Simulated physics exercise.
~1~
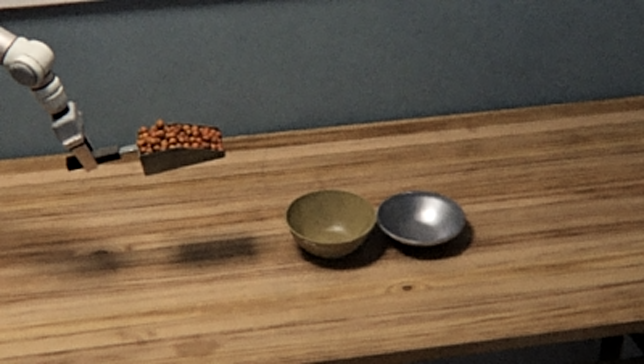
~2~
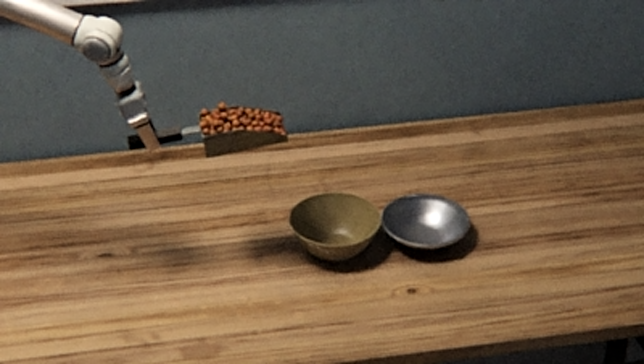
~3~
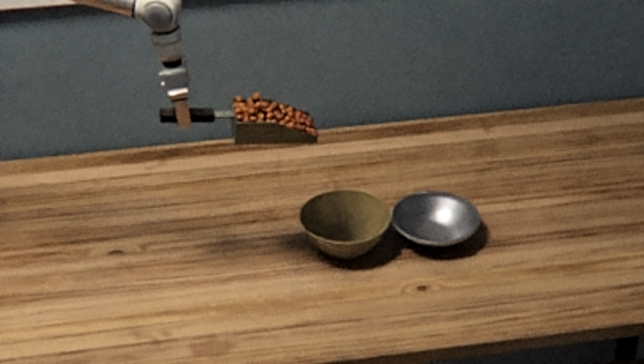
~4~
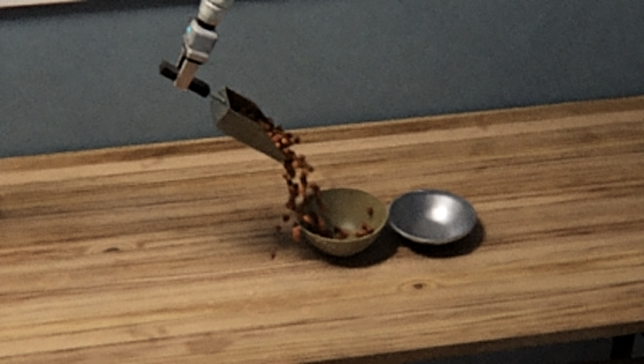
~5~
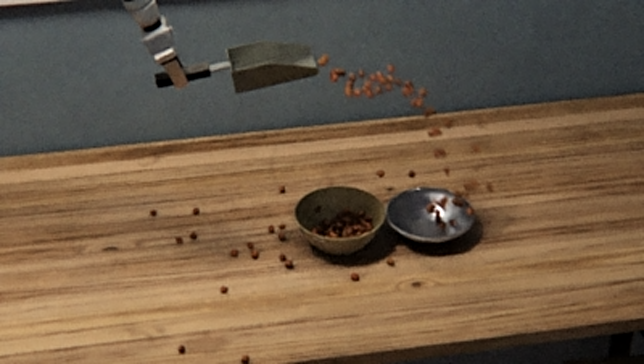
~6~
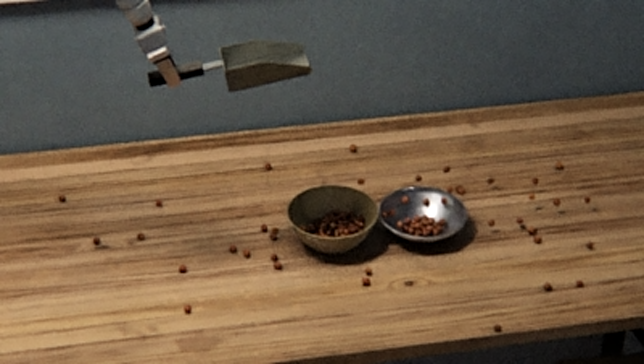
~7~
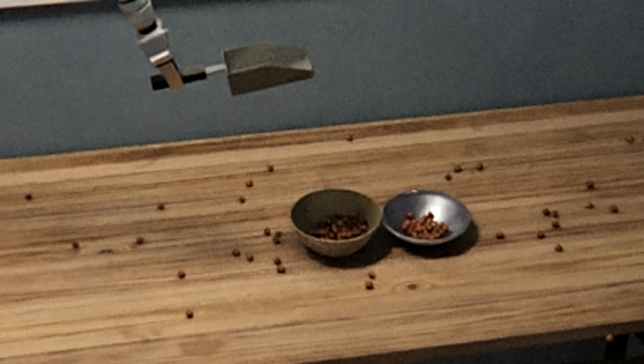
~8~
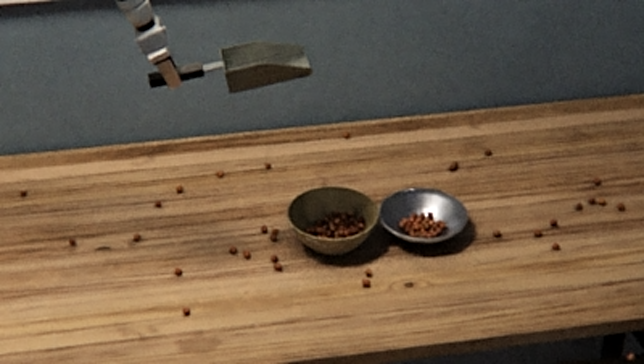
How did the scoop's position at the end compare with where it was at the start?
The scoop ended up farther to the right and higher up than where it began.
